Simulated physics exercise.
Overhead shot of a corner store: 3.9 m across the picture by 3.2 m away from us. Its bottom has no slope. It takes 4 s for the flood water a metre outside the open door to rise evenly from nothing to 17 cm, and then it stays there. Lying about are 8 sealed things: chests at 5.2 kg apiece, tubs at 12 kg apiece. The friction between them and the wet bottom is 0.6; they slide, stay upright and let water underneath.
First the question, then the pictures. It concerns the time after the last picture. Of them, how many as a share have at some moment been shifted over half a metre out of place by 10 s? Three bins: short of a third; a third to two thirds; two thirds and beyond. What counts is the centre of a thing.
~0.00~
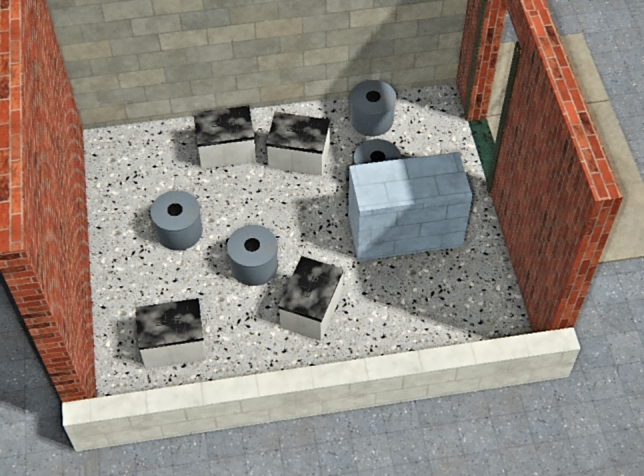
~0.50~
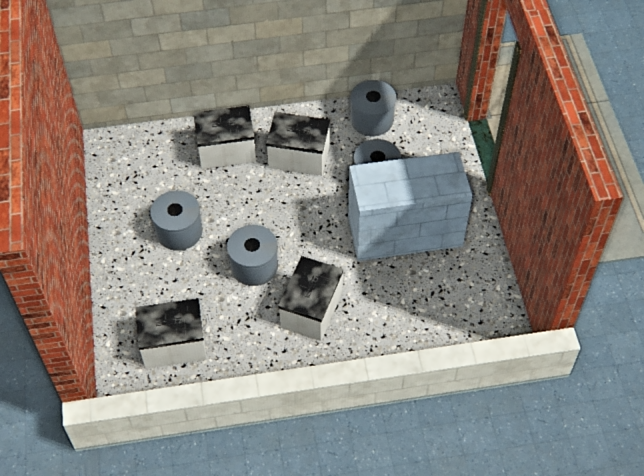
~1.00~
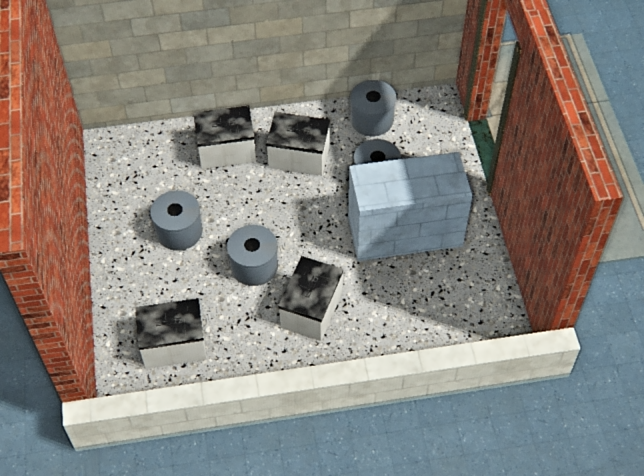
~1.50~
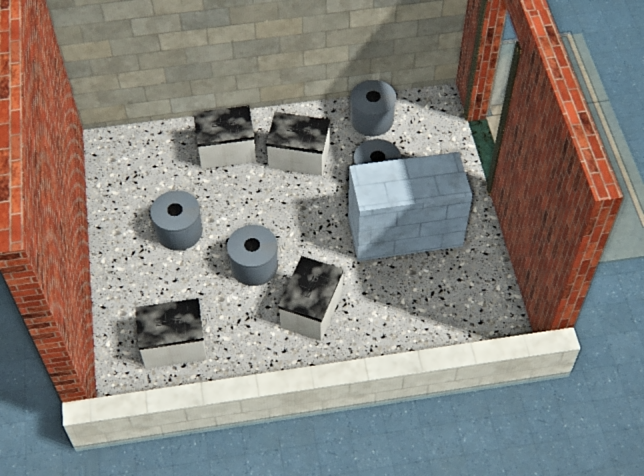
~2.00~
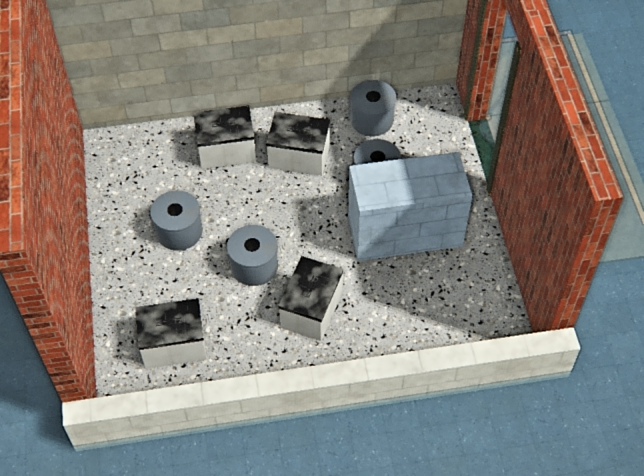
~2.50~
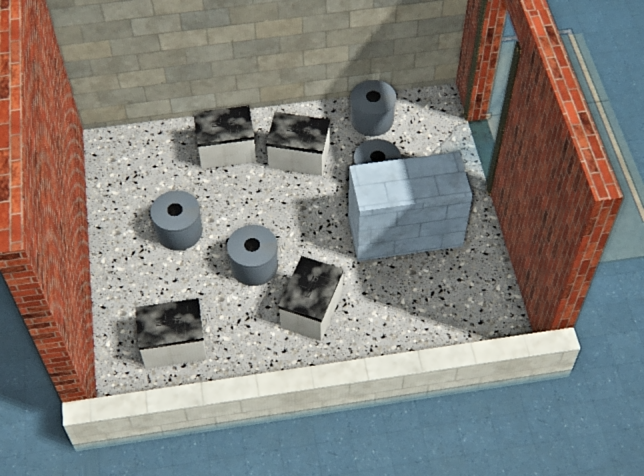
Bin: A third to two thirds.
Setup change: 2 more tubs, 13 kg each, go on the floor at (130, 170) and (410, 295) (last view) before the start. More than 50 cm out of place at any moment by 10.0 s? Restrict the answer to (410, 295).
Here it's not far enough.
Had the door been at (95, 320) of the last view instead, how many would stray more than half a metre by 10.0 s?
The answer then is 2.
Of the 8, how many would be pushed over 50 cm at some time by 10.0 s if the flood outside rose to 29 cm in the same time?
7.
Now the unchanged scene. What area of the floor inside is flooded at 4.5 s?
About 3.0 m2.
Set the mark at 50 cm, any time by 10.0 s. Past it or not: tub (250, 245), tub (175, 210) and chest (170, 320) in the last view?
Taking them in turn, the first is within the limit, the second within the limit and the third within the limit.
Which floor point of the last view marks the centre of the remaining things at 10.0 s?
Close to (215, 272).
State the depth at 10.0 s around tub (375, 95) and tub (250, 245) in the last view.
Depths: Near 9 cm, then near 4 cm.
After 3.5 s 0 of 8 are over 50 cm from their spots; 0 afloat.
After 4.5 s 0 of 8 are over 50 cm from their spots; 0 afloat.
After 7.0 s 4 of 8 are over 50 cm from their spots; 3 afloat.
After 10.0 s 5 of 8 are over 50 cm from their spots, and 5 have been at some point; 5 afloat.
